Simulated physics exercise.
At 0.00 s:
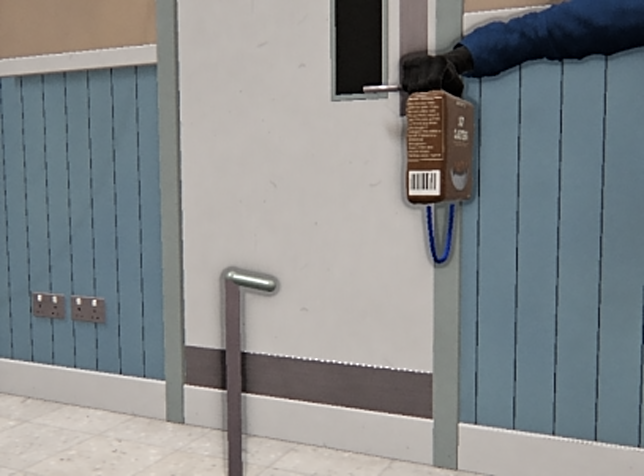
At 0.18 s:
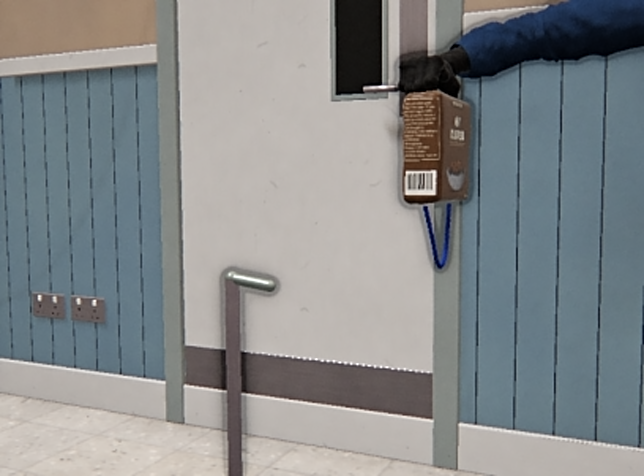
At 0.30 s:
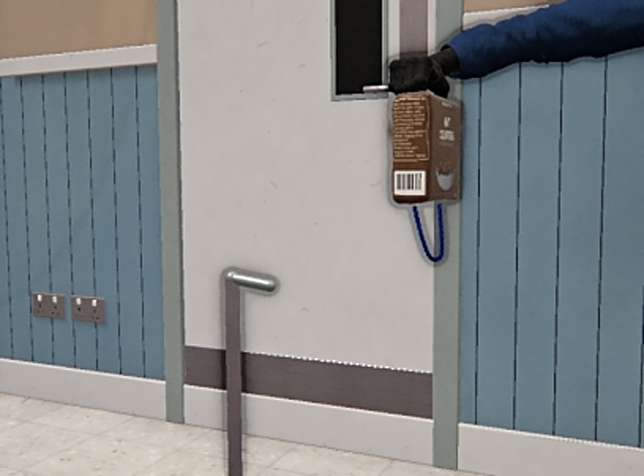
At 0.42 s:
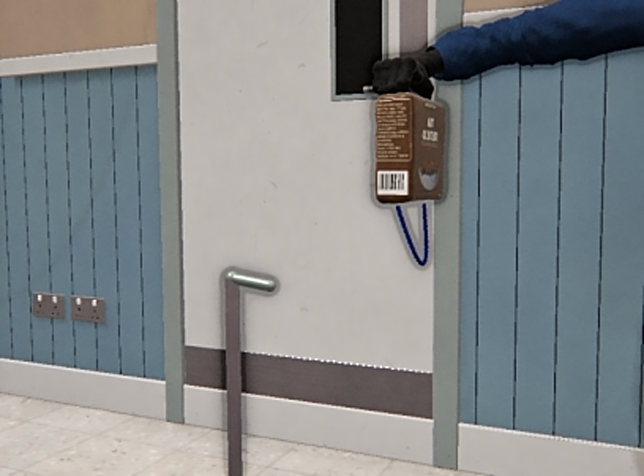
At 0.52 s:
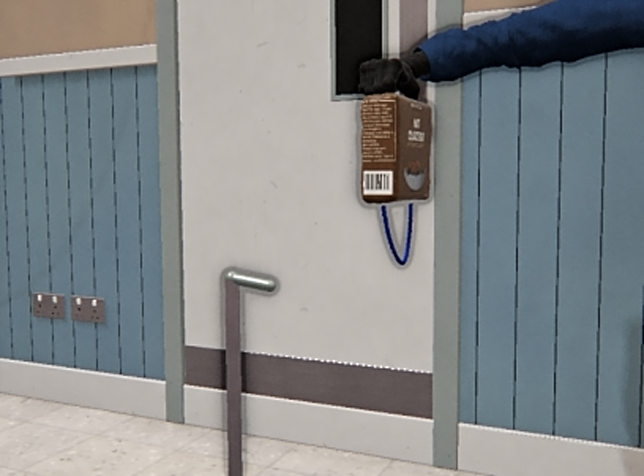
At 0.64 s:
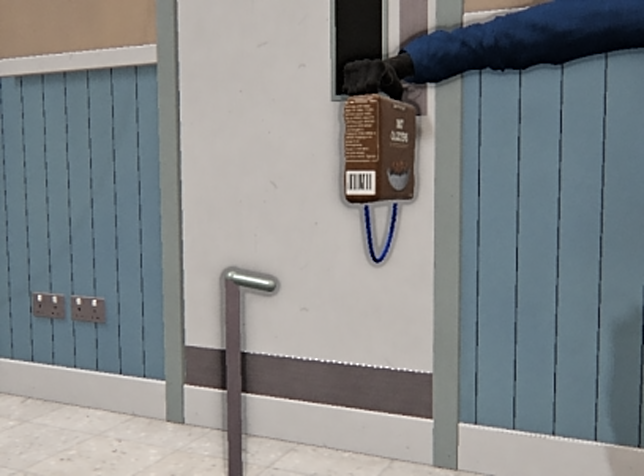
The footage shows a gloved hand at the end of a blue sleeve carrying a brown bag slowly leftward across a pale door, its blue cord loop hanging beneath, while a metal stand below remains still.
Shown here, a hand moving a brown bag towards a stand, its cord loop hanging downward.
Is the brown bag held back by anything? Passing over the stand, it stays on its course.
Going by the video, it will go straight past the post.
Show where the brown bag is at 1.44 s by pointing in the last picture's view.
Approximately at (281, 153) in the last view.
By 1.44 s, bag nearing the post near (281, 153).
By 2.40 s, bag past the post near (176, 155).
When it is over, bag past the post near (107, 156). The brown bag passes clear.
